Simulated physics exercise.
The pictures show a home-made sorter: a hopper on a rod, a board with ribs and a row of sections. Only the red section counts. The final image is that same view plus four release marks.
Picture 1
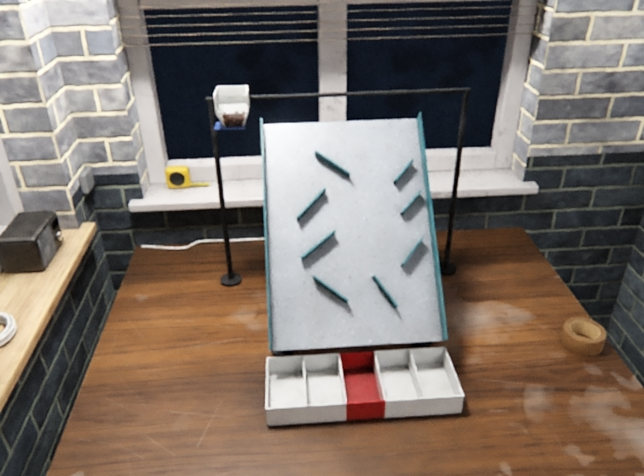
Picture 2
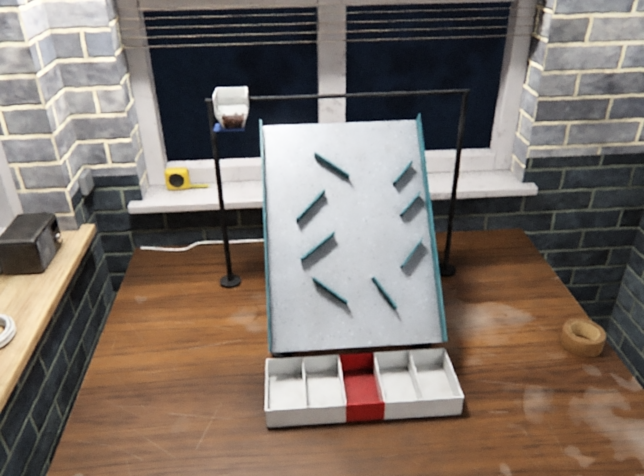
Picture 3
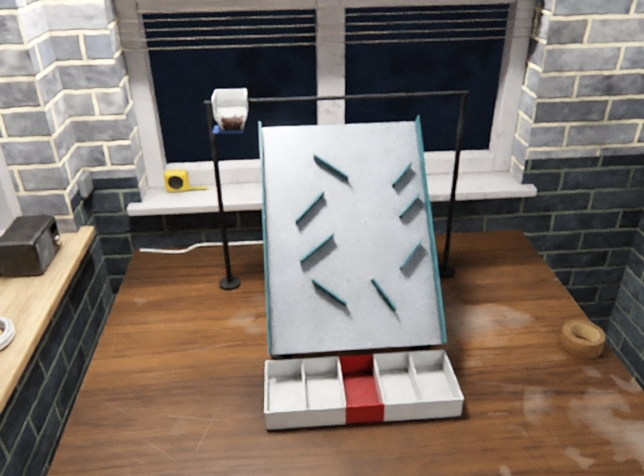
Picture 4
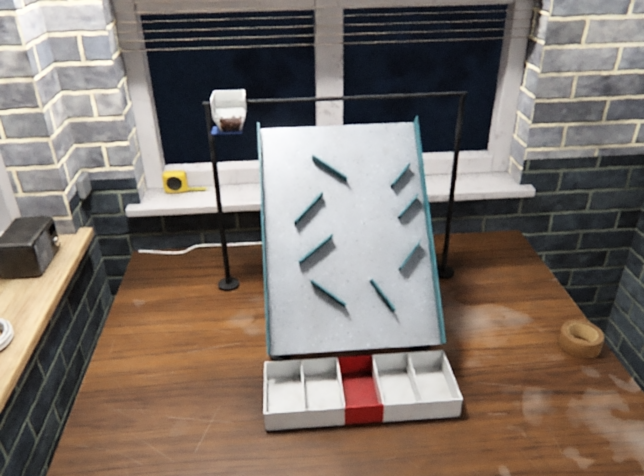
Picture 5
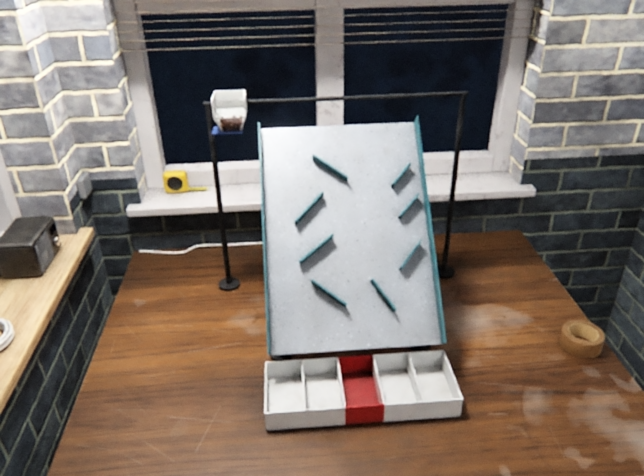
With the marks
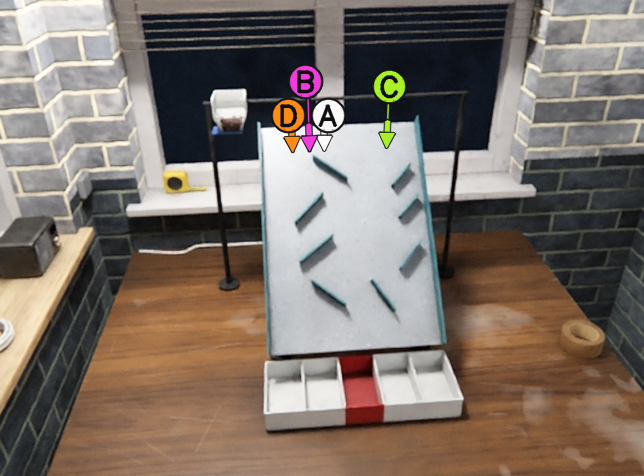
A ribbed board stands still above a row of sections, beside a hopper on a rod.
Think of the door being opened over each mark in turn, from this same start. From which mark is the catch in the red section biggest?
I would pick mark C.
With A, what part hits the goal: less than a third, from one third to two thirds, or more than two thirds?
Less than a third.
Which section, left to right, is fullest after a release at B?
It is the first one.
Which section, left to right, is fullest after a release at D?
The first from the left.
On the marked copy, mark A meets the board at (324, 145); mark B meets the board at (309, 145); mark C meets the board at (386, 142); mark D meets the board at (292, 146).
For mark A, a small part in the red section, most in other sections, a small part outside the box.
For mark B, a small part in the red section, most in other sections, a small part outside the box.
For mark C, about a quarter in the red section, about half in other sections, a small part outside the box.
For mark D, none in the red section, most in other sections, a small part outside the box.
